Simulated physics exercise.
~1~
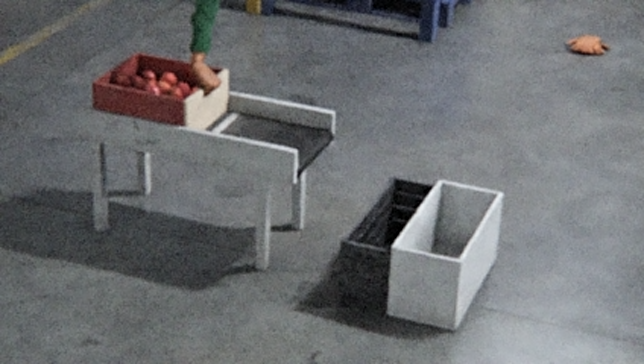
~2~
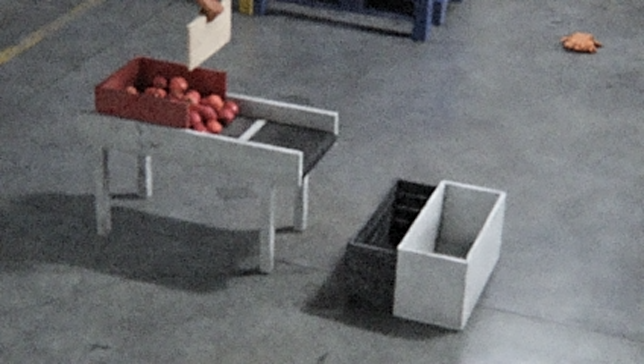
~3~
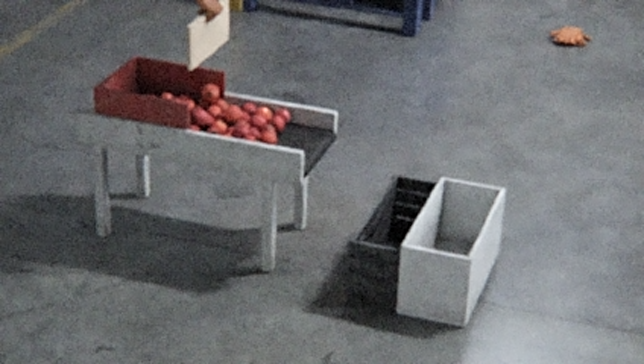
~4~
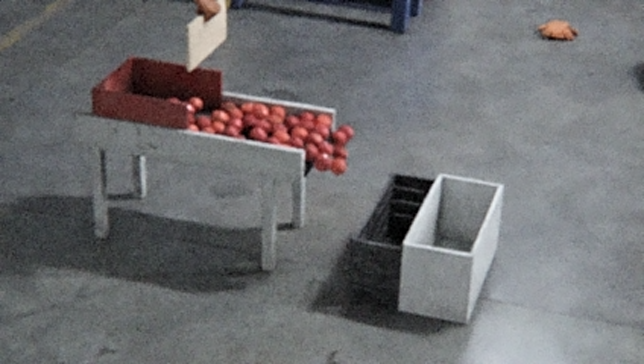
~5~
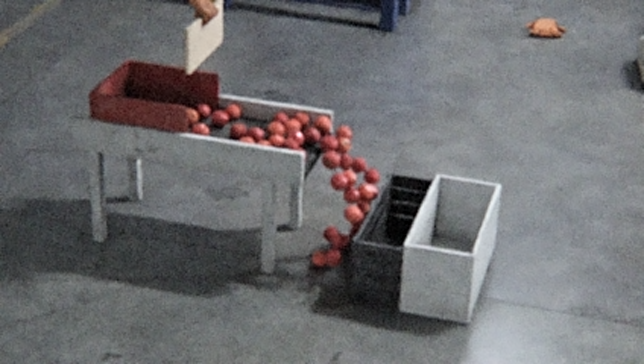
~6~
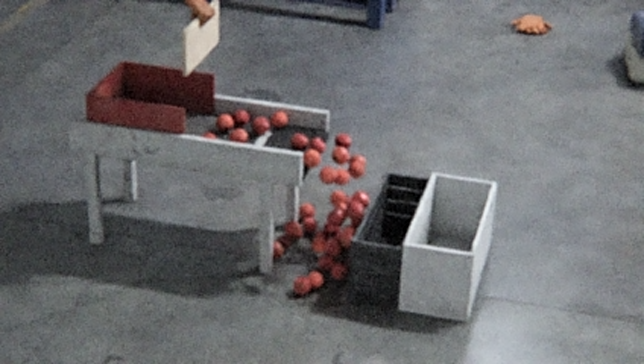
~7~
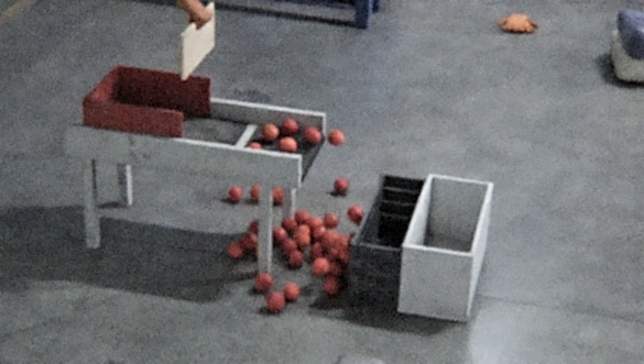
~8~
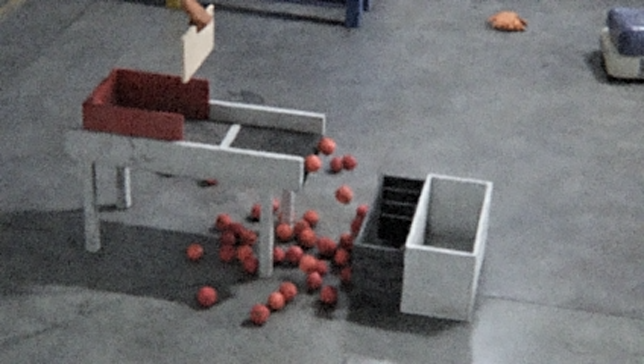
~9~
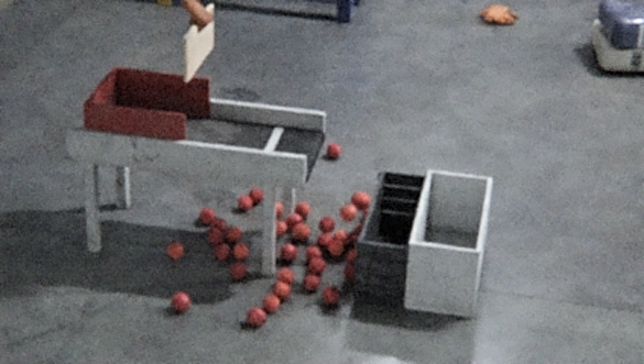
Warehouse floor with a hand lifting a gate, red balls riding a short belt, dropping off its end and scattering before two boxes.
